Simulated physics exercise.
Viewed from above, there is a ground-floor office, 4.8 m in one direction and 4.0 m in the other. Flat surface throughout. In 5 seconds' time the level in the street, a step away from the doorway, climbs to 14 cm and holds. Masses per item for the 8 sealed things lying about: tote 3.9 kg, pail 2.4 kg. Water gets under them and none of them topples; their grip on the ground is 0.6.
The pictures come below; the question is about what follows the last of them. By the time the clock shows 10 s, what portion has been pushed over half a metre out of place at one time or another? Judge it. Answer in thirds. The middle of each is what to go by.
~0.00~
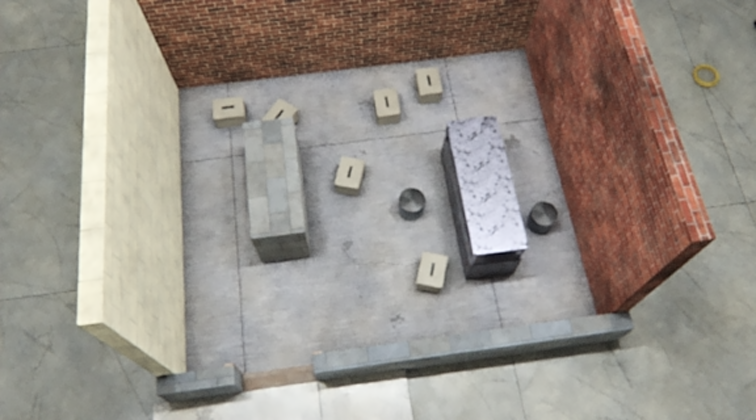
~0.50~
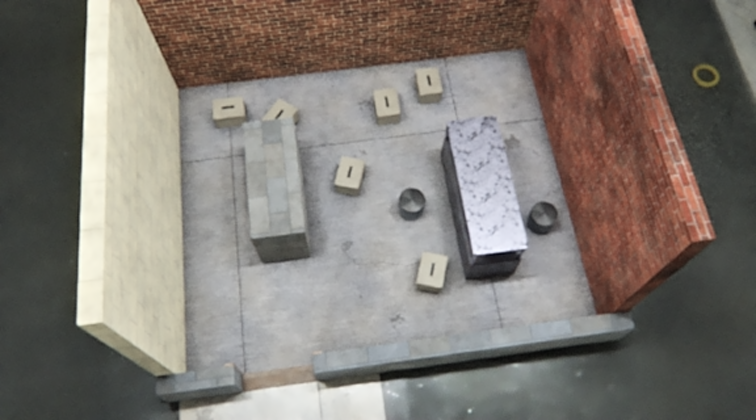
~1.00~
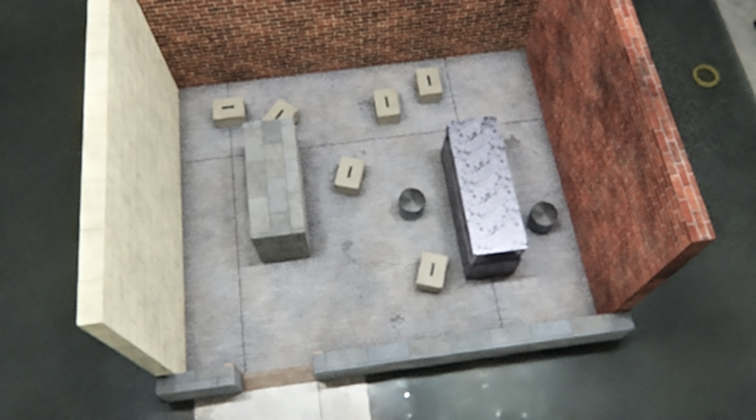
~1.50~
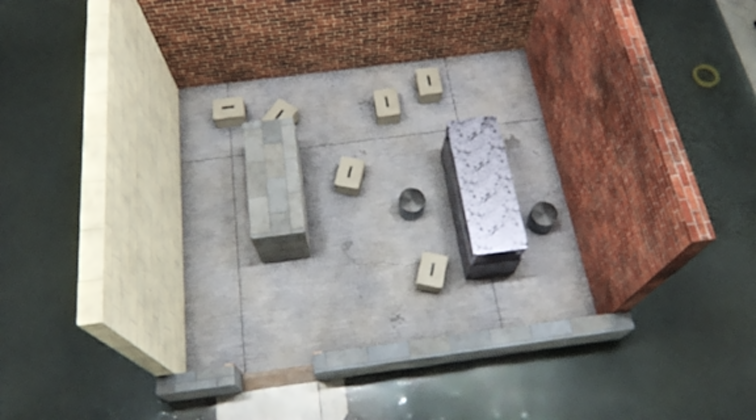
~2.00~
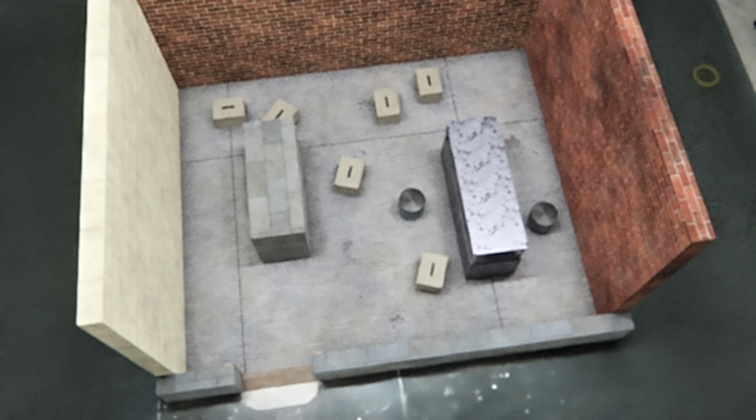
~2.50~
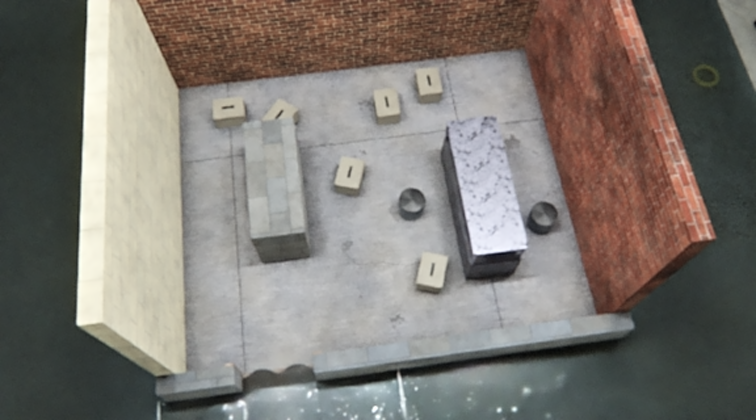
Under a third.
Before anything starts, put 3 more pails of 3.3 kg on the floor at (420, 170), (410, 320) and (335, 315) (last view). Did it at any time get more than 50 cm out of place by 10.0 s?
Respectively, lower, lower and lower.
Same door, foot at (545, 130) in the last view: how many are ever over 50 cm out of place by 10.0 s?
Then 3 of them would.
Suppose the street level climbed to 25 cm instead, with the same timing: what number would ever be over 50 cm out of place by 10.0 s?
Under that setup the answer is 5.
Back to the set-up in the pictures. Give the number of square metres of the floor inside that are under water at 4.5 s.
Close to 2.5 m2, I'd say.
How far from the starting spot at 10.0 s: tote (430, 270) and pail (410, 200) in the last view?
First 0 cm, then 100 cm.
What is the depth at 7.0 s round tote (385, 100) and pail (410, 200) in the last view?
Around 0 cm and 2 cm.
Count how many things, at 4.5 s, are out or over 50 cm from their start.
Count: 0.
After 3.5 s 0 of 8 are over 50 cm from their spots; 0 afloat.
After 4.5 s 0 of 8 are over 50 cm from their spots; 0 afloat.
After 7.0 s 0 of 8 are over 50 cm from their spots; 0 afloat.
After 10.0 s 2 of 8 are over 50 cm from their spots, and 2 have been at some point; 2 afloat.
